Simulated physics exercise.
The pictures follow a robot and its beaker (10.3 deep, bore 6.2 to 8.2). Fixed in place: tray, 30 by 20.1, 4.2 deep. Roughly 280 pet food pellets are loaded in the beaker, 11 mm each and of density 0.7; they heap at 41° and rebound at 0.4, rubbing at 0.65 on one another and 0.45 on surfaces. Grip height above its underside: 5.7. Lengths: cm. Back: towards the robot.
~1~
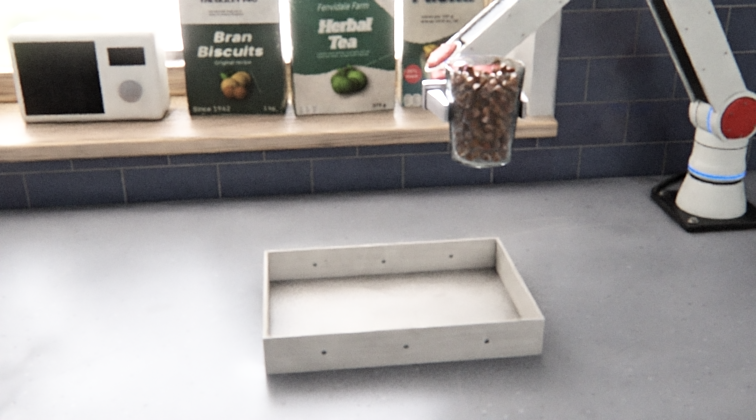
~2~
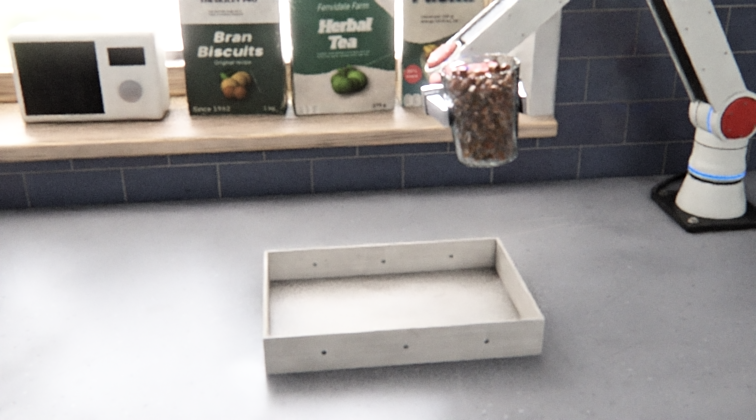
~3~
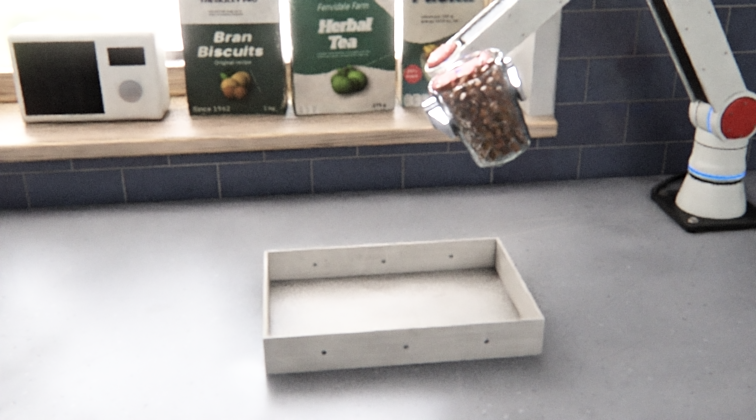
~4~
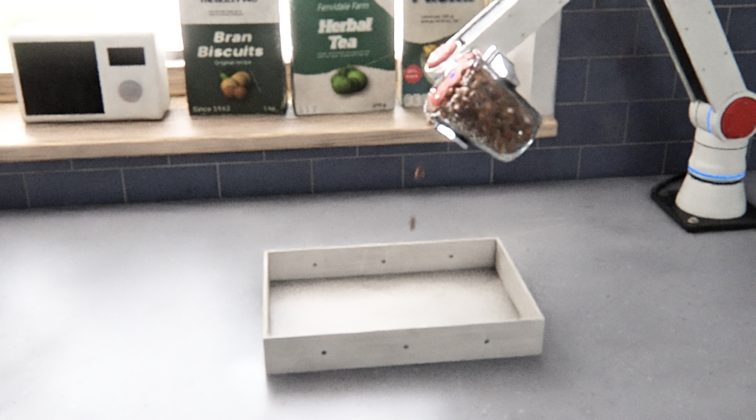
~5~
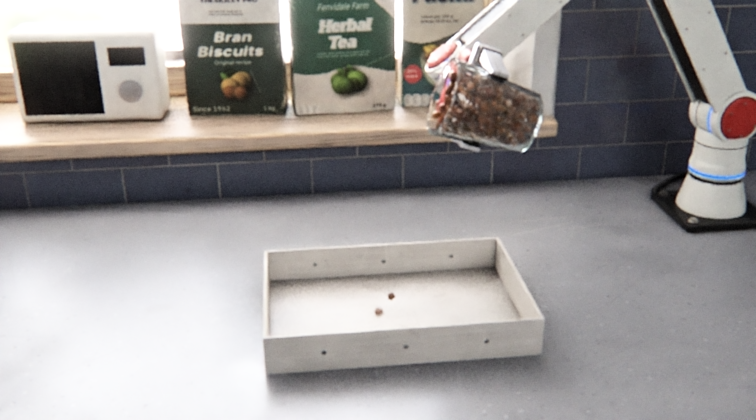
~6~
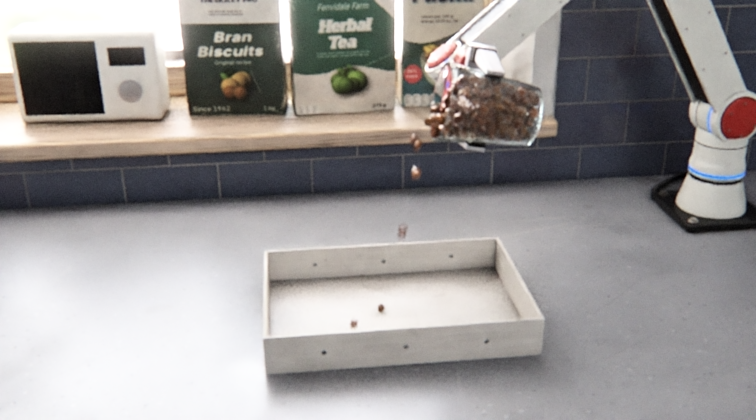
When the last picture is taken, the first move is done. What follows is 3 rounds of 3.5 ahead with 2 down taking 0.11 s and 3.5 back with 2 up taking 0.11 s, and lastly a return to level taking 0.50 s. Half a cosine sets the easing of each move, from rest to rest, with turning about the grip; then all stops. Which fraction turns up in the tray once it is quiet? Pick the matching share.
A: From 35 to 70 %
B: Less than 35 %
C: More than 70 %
(A) From 35 to 70 %.
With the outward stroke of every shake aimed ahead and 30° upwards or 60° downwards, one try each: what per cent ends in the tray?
Estimates, in order: 85 % then 20 %.
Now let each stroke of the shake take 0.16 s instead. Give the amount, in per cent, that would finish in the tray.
In that case about 25 in a hundred.
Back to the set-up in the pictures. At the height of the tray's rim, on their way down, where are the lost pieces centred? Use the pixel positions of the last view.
Estimated centre near (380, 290) in pixels.
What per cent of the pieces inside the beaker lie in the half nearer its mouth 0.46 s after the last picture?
I'd say close to 45 per cent.
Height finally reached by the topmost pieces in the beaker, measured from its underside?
Height at rest: About 8.0 centimetres.
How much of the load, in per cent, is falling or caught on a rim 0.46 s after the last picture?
Estimated fraction: Near 9 %.
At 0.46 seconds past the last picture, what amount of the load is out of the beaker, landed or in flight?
I'd say some 30 percent.
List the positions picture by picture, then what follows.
Beaker middle at (483, 113), level; upper third of the load around (484, 86), from x 455 to 515, top at y 70; 280 in the beaker, in the first picture.
Beaker middle at (484, 113), tilted 7° forward; upper third of the load around (483, 87), from x 450 to 510, top at y 70, in the second picture.
Beaker middle at (485, 113), tilted 27° forward; upper third of the load around (481, 88), from x 440 to 520, top at y 65, in the third picture.
Beaker middle at (487, 111), tilted 51° forward; upper third of the load around (478, 92), from x 415 to 530, top at y 65; 277 in the beaker, 3 in flight or on a rim, in the fourth picture.
Beaker middle at (488, 110), tilted 71° forward; upper third of the load around (479, 93), from x 380 to 535, top at y 75; 277 in the beaker, 3 in the tray, in the fifth picture.
Beaker middle at (488, 109), tilted 78° forward; upper third of the load around (487, 95), from x 355 to 535, top at y 75; 273 in the beaker, 3 in the tray, 4 in flight or on a rim, in the sixth picture.
Then, 0.46 s after the last picture, tilted 78° forward, highest piece 27 above the table; 196 in the beaker, 59 in the tray, 25 in flight or on a rim.
Then, 0.93 s after the last picture, tilted 35° forward, highest piece 28 above the table; 158 in the beaker, 119 in the tray, 3 in flight or on a rim.
Then, 1.36 s after the last picture, level, highest piece 28 above the table; 158 in the beaker, 122 in the tray.
Then, 2.41 s after the last picture, level, highest piece 28 above the table; 158 in the beaker, 122 in the tray.
Final count, 158 in the beaker, 122 in the tray. That is 44 % in the tray.
